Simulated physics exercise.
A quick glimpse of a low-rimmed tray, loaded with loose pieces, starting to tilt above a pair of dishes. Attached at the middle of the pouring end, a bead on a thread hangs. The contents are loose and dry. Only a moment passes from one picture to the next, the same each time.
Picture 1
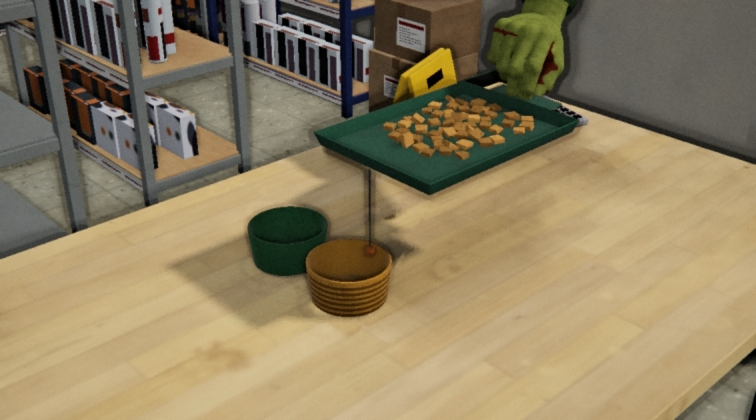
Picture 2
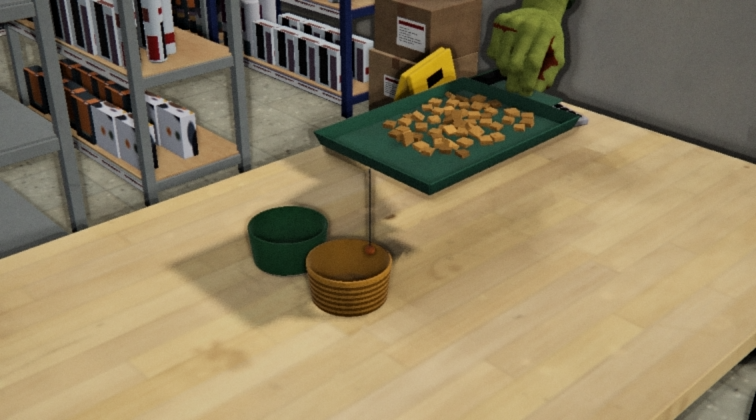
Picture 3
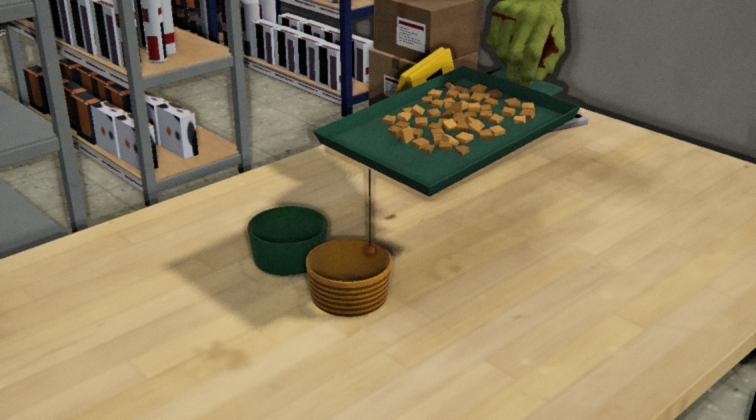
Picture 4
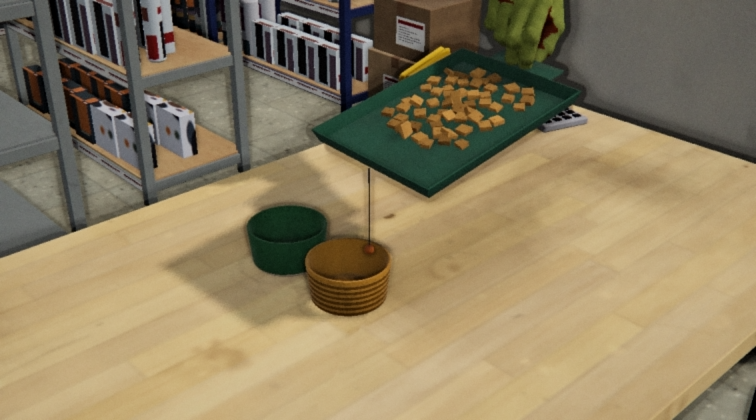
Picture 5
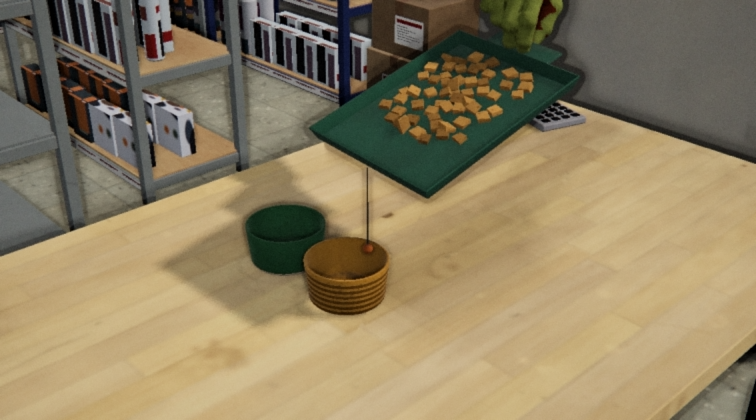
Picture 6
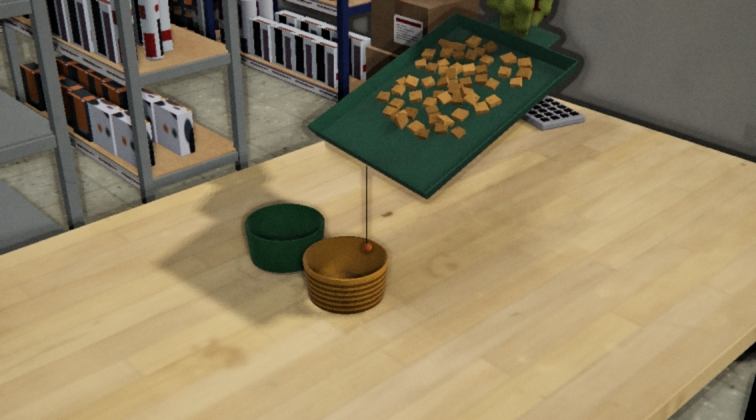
On a wooden table in a storeroom, a green hand steadily tilting a green tray of brown squares above two round dishes.
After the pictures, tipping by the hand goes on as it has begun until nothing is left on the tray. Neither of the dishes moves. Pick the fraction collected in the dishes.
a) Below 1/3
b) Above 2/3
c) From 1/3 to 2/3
Below 1/3 (a).
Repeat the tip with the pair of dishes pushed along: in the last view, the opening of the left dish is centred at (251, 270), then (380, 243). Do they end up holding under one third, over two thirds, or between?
To begin with: Below one third; after that: Below one third.
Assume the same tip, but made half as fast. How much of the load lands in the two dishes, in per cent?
Near 10 in a hundred.
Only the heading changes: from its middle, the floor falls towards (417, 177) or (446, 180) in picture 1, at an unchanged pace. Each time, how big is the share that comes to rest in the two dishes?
About 0 %, then 0 %.
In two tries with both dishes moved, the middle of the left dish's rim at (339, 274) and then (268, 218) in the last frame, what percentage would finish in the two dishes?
Around 70 % followed by around 0 %.
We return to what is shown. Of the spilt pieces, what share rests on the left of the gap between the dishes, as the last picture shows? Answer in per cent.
Roughly 10 %.
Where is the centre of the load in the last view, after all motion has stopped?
Near (385, 341).
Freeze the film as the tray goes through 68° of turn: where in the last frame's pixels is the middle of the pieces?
Somewhere near pixel (392, 184).
Just after the last frame, tray tipped steeply; roughly two thirds on the tray; roughly a third in the air.
A moment on, tray tipped past a quarter turn; about a tenth in the right dish; the larger part outside both; roughly a quarter in the air.
Further on, tray tipped past a quarter turn; about a tenth in the right dish; the larger part outside both.
When it is over, tray tipped past a quarter turn; about a tenth in the right dish; not one in the left dish; the larger part outside both.
